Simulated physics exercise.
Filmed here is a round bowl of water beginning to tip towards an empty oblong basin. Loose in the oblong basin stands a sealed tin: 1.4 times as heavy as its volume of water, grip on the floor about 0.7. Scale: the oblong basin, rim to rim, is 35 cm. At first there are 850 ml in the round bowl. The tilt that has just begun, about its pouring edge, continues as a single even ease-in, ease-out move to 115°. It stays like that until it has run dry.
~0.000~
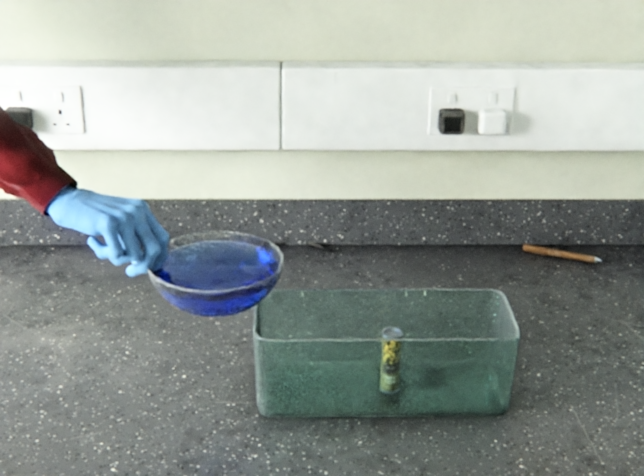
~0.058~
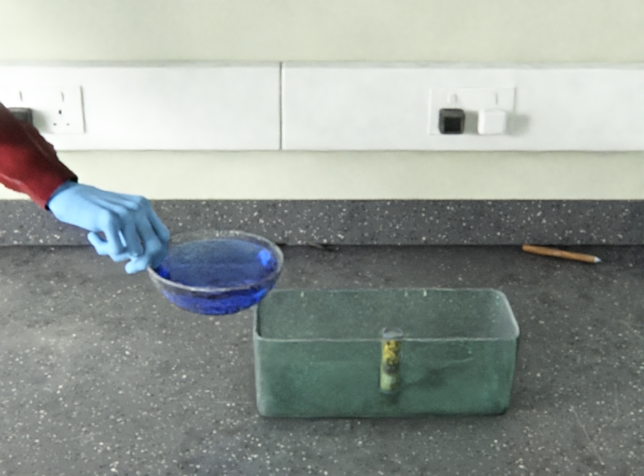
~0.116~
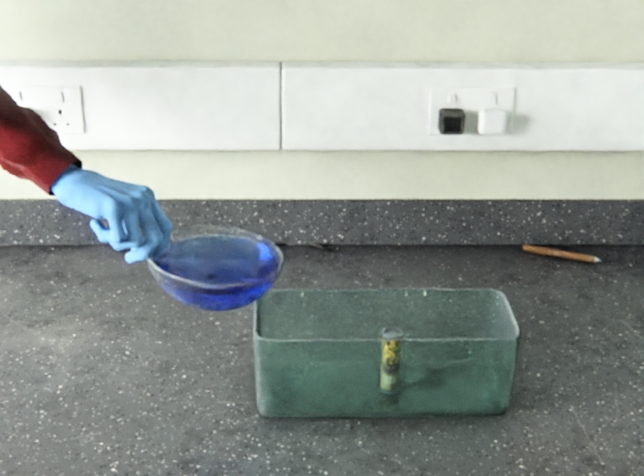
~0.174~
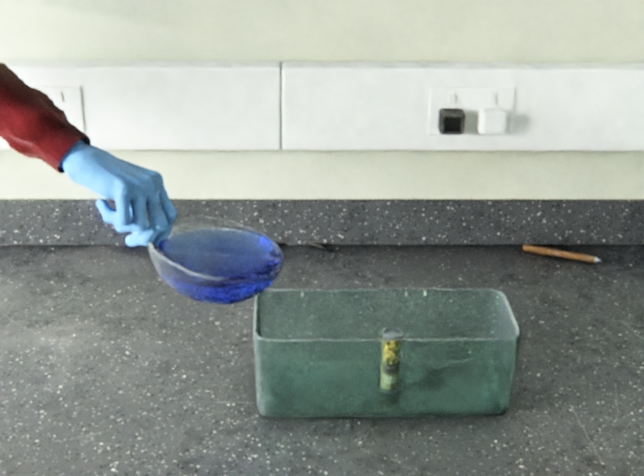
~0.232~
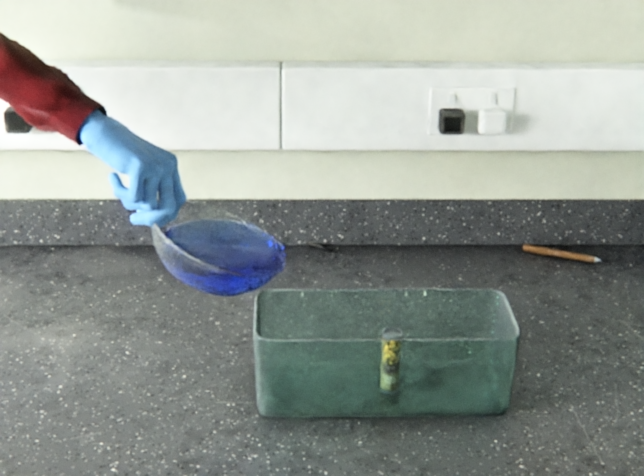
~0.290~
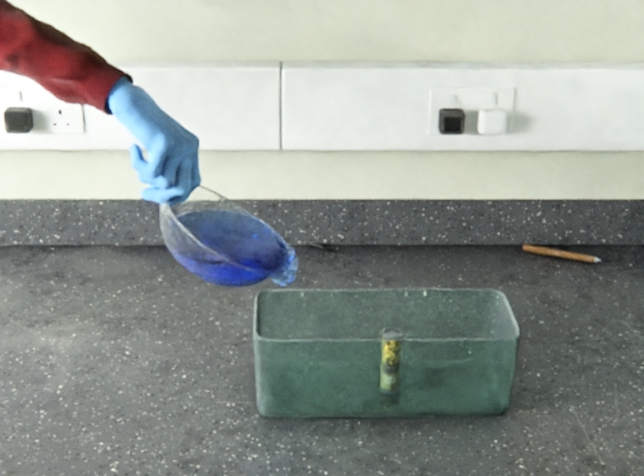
On a speckled dark grey worktop, a blue-gloved hand holds a round glass bowl of blue water beside an oblong greenish basin with a small yellow-marked tin inside. The hand rises and tilts the bowl rightwards, slowly at first, then more steeply, and a little water slips over its right rim.
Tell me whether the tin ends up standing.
It does not; it falls.
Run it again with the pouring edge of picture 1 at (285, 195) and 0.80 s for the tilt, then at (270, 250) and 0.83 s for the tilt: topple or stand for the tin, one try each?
The tin stays vertical the first time and overturns the second time.
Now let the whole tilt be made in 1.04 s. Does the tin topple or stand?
Result: Tin tipped over.
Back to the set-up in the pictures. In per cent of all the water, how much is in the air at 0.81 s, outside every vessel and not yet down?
Near 5 percent.
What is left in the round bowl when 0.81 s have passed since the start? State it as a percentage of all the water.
0 %.
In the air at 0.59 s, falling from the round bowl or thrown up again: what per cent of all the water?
I'd say close to 48 per cent.
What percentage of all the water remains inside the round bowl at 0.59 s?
I reckon about 5 in a hundred is still held.
After 0.59 s the tilt is 97° and 5 per cent is still to pour; the tin stands where it began.
After 0.81 s the tilt is 115° and 0 per cent is still to pour; the tin leans 31°.
After 1.05 s the tilt is 115° and 0 per cent is still to pour; the tin lies on its side.
After 1.30 s the tilt is 115° and 0 per cent is still to pour; the tin lies on its side.
In the end the tin lies on its side.
